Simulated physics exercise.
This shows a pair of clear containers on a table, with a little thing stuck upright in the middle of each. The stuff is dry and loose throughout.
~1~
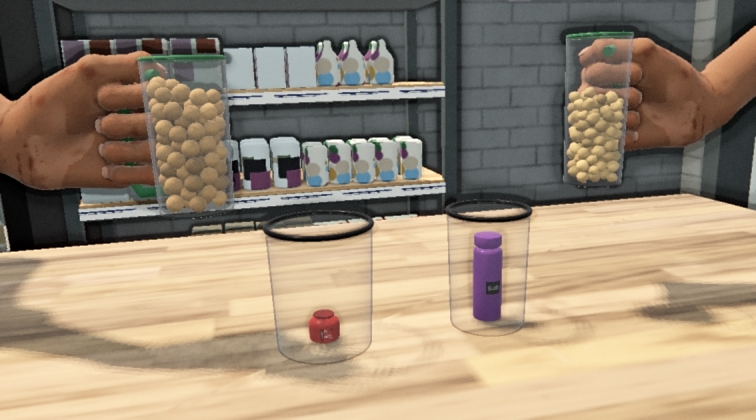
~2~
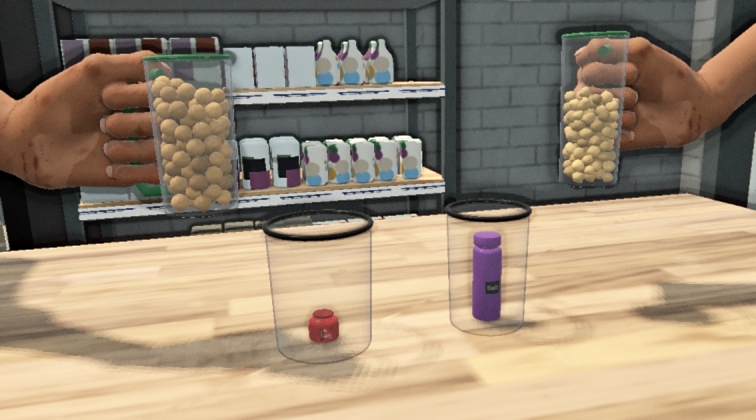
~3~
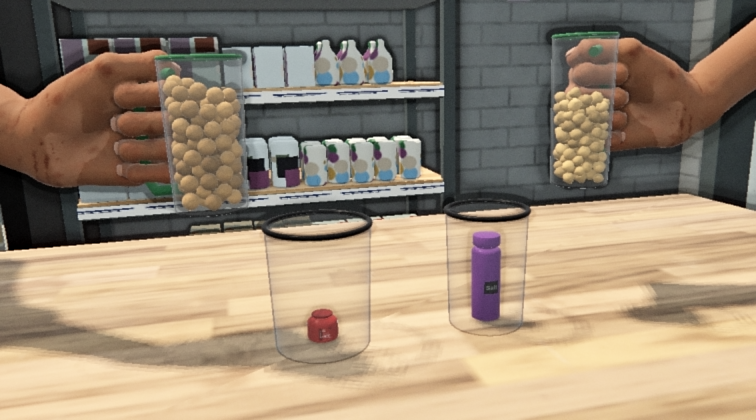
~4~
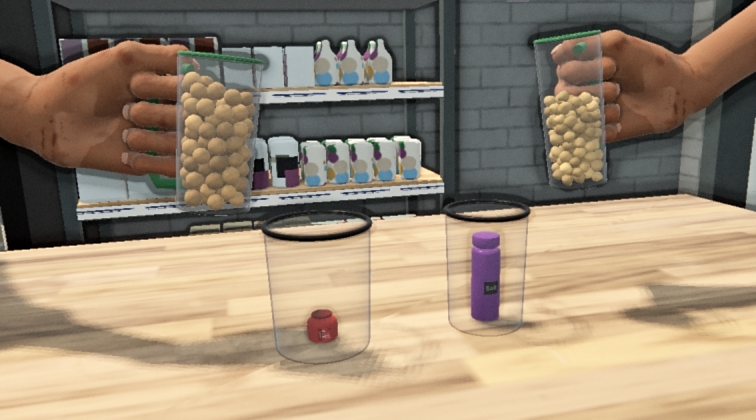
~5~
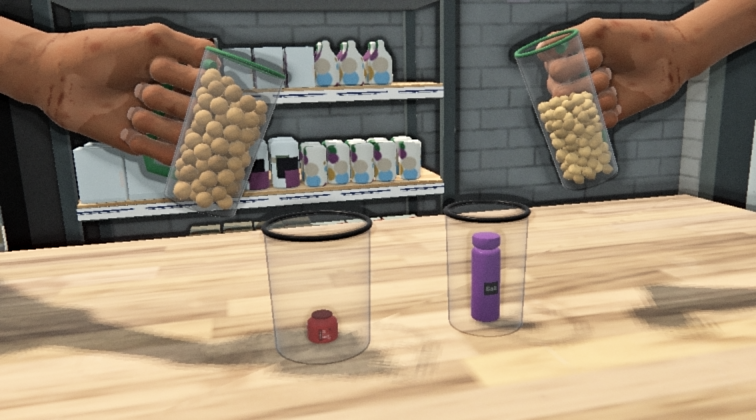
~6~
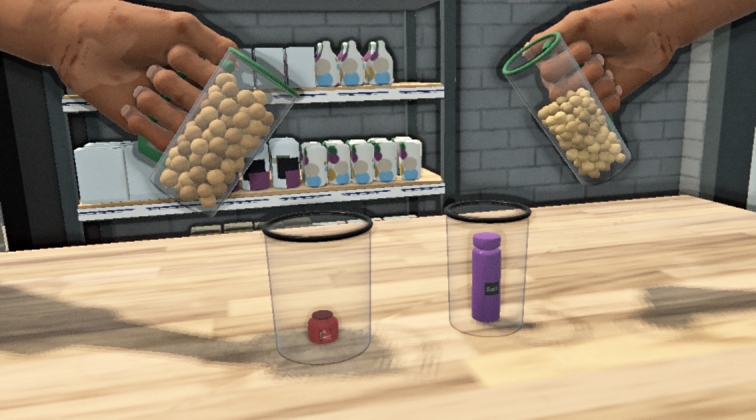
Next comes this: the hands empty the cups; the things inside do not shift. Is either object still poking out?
In the end left: I think it will be smothered completely; right: I think it will rise above the heap.
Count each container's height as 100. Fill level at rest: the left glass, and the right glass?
50 % left, 55 % right, roughly.
Then, 0.26 s past the last view, left glass empty, all of its cupful still in the cup; right glass empty, all of its cupful still in the cup.
Then, 0.60 s past the last view, left glass nearly empty, nearly all of its cupful still in the cup; right glass empty, all of its cupful still in the cup.
Then, 0.95 s past the last view, left glass a quarter full, about a third of its cupful still in the cup; right glass nearly empty, most of its cupful still in the cup.
Finally, left glass half full (surface near (321, 283)), nothing beside it; right glass half full (surface near (487, 257)), a scatter of pieces on the table; the left thing is covered; the right thing is still showing.
